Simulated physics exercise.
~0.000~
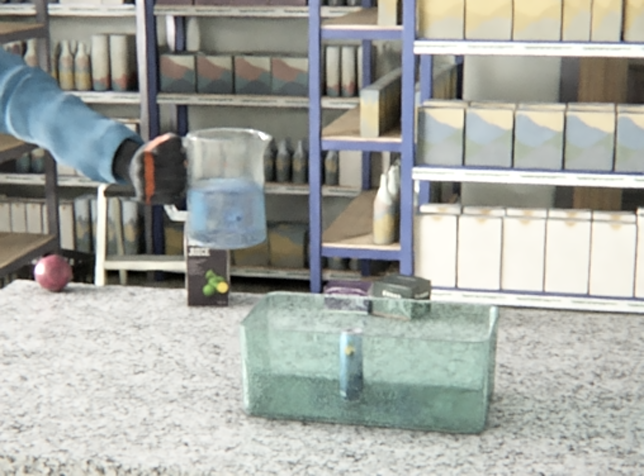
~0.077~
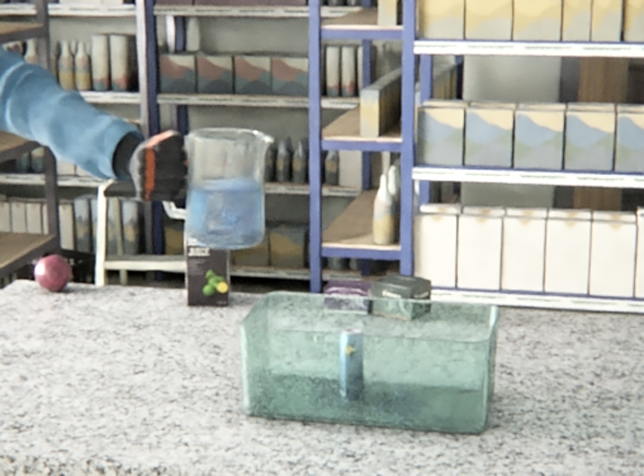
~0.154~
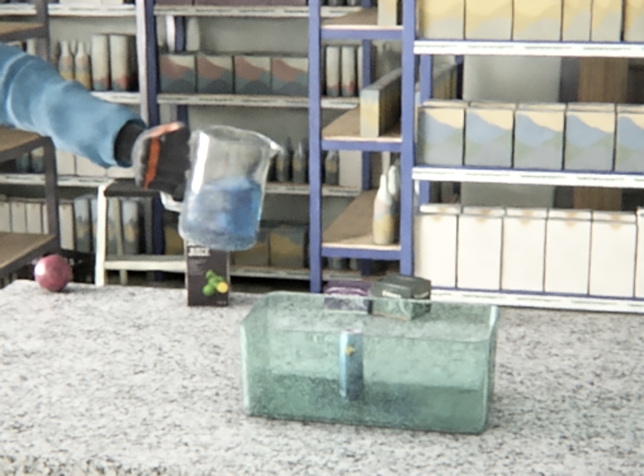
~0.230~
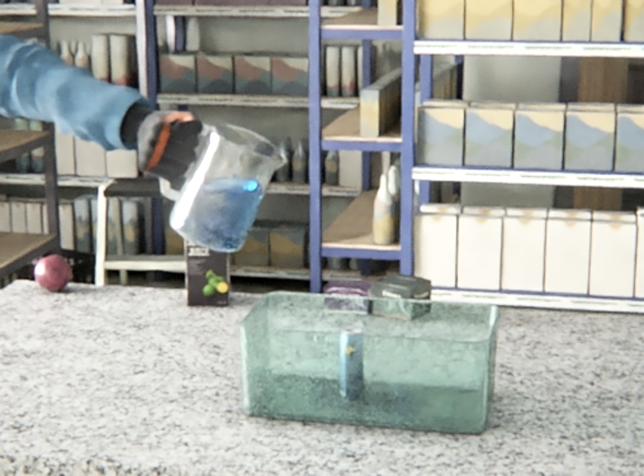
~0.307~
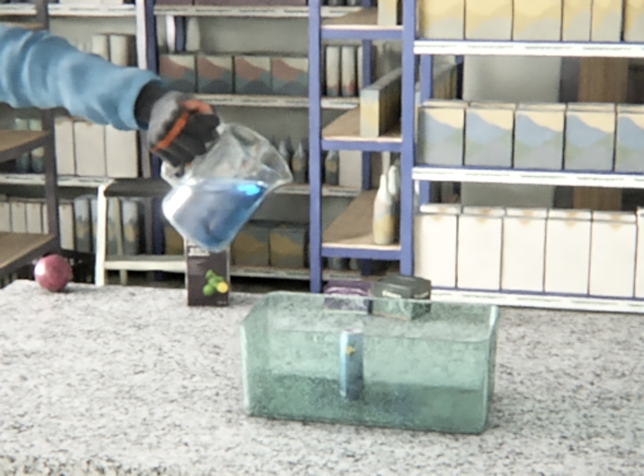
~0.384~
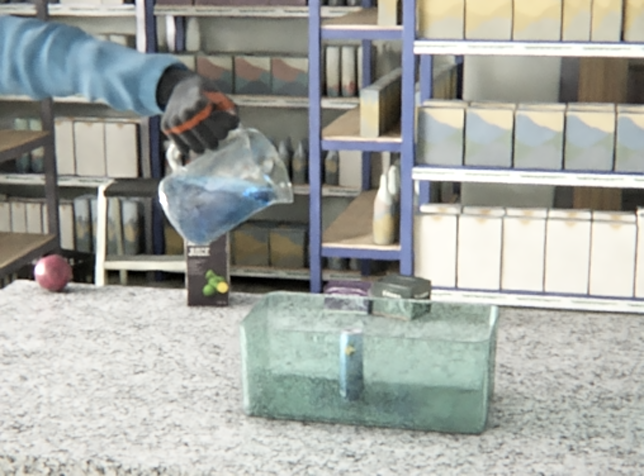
The video shows a gloved hand holding a clear pitcher of blue liquid above a speckled counter, then rolling it steadily rightwards near a greenish transparent basin containing a small upright tin, with stocked shelves standing behind.
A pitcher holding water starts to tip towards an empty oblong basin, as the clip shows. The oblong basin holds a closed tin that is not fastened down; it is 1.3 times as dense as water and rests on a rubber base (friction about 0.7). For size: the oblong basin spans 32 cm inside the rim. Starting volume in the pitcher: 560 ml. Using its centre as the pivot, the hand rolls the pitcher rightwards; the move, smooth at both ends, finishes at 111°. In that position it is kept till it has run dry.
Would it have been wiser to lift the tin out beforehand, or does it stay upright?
Here's my call: It tips.
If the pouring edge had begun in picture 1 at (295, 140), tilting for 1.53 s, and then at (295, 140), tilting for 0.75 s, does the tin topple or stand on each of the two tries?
In the first try it remains standing; in the second it remains standing.
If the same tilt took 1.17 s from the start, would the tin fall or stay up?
Then the tin tumbles.
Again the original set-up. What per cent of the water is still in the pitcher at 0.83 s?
Around 18 in a hundred is still there.
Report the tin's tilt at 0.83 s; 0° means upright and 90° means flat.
0°.
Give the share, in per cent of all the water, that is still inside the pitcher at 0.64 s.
I'd put it near 64 percent.
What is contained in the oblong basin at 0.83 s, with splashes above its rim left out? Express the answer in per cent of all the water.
Some 64 per cent.
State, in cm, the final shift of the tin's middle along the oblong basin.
It finishes around 9.5 cm from where it began.
Then, 0.64 s in, the tilt is 106° and 64 per cent is still to pour; the tin stands where it began.
Then, 0.83 s in, the tilt is 111° and 18 per cent is still to pour; the tin stands 3 cm from where it began.
Then, 1.03 s in, the tilt is 111° and 2 per cent is still to pour; the tin leans 43°.
Then, 1.25 s in, the tilt is 111° and 0 per cent is still to pour; the tin lies on its side.
Finally, the tin lies on its side.
